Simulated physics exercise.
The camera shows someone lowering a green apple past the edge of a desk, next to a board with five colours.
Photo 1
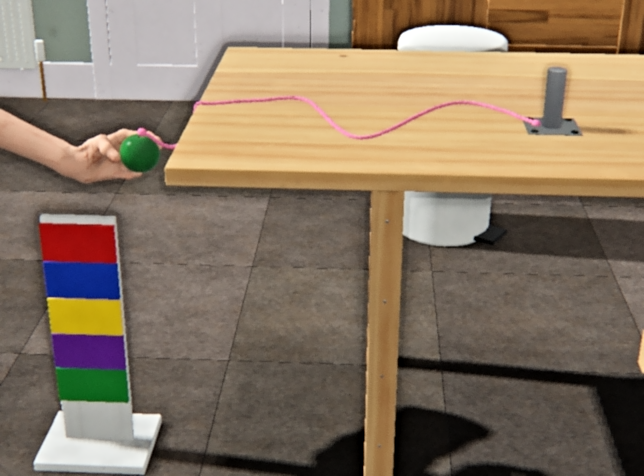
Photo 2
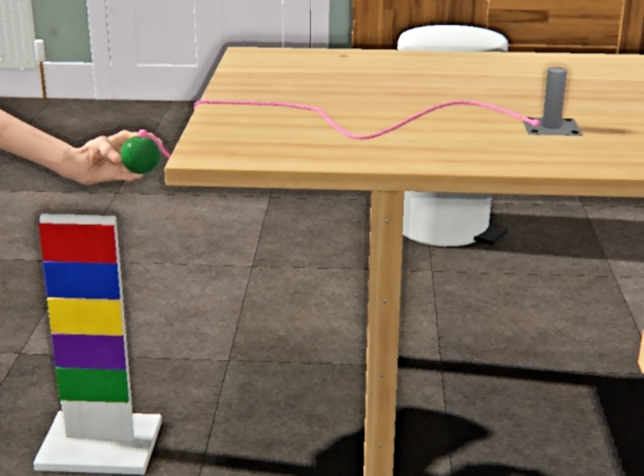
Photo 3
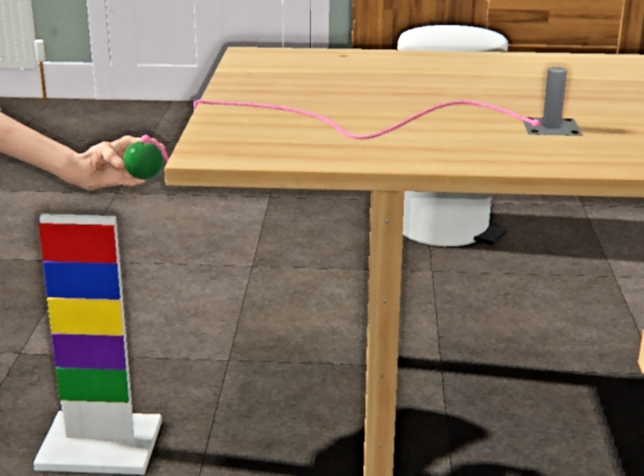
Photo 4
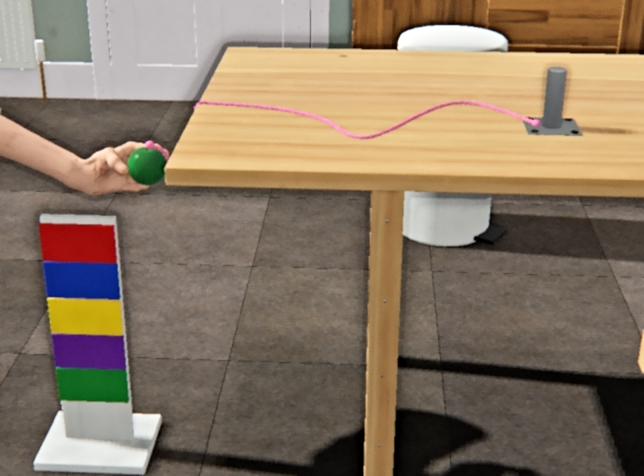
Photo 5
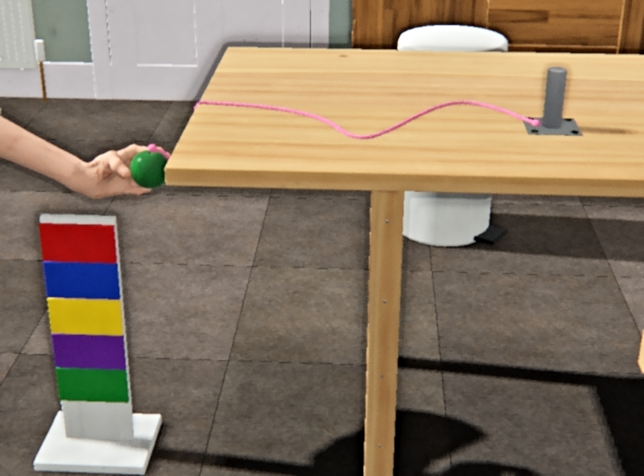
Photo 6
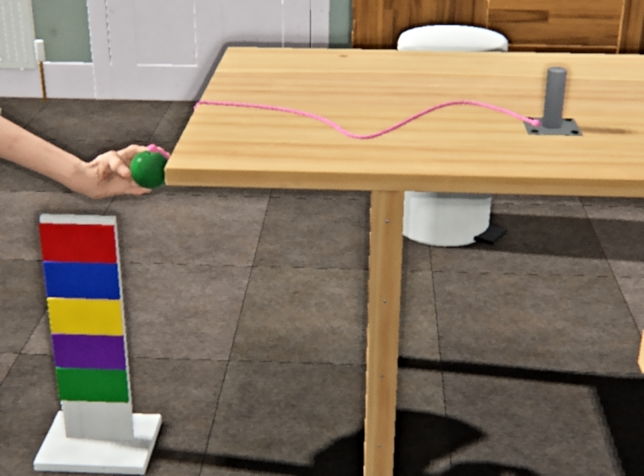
In a room with a dark tiled floor, a fixed, slightly raised view looks across a light wooden table. A pink string winds over the tabletop from a grey metal post on the right to a green ball-like object held by a hand at the left edge, above a white stand striped red, blue, yellow, purple and green. The hand moves the object slightly down and right, the string shifting near the edge, then stays almost still.
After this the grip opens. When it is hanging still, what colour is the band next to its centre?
Purple.
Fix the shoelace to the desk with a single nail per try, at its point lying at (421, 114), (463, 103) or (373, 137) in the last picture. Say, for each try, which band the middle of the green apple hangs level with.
Try by try: Yellow, then yellow, then blue.
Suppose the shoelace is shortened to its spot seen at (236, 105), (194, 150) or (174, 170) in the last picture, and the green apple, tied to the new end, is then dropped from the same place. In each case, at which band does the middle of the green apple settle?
Taking the cuts in order: No band, then blue, then yellow.
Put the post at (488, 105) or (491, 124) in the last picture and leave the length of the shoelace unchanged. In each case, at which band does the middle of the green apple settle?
For the first try, green; for the second, green.
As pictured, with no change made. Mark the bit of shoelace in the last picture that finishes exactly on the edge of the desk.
Roughly (307, 115).
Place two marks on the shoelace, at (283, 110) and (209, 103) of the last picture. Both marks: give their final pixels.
Final spots: (197, 139), then (203, 209).
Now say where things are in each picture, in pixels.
In the first frame, green apple (140, 153); red (78, 244); blue (81, 282); yellow (85, 318); purple (89, 353); green (92, 386).
In the second frame, green apple (140, 155); shoelace through (499, 110) (419, 115) (354, 137) (301, 107) (200, 107).
In the third frame, green apple (144, 160).
In the fourth frame, green apple (147, 166); shoelace through (499, 110) (419, 115) (354, 137) (283, 110) (196, 122).
In the fifth frame, green apple (150, 169).
In the sixth frame, green apple (150, 169); shoelace through (499, 110) (419, 115) (354, 137) (283, 110) (197, 122).
Soon after, apple near (200, 325); level with yellow.
After that, apple near (221, 338); level with purple.
In the end, apple near (210, 345); level with purple. Its centre hangs level with the purple band.
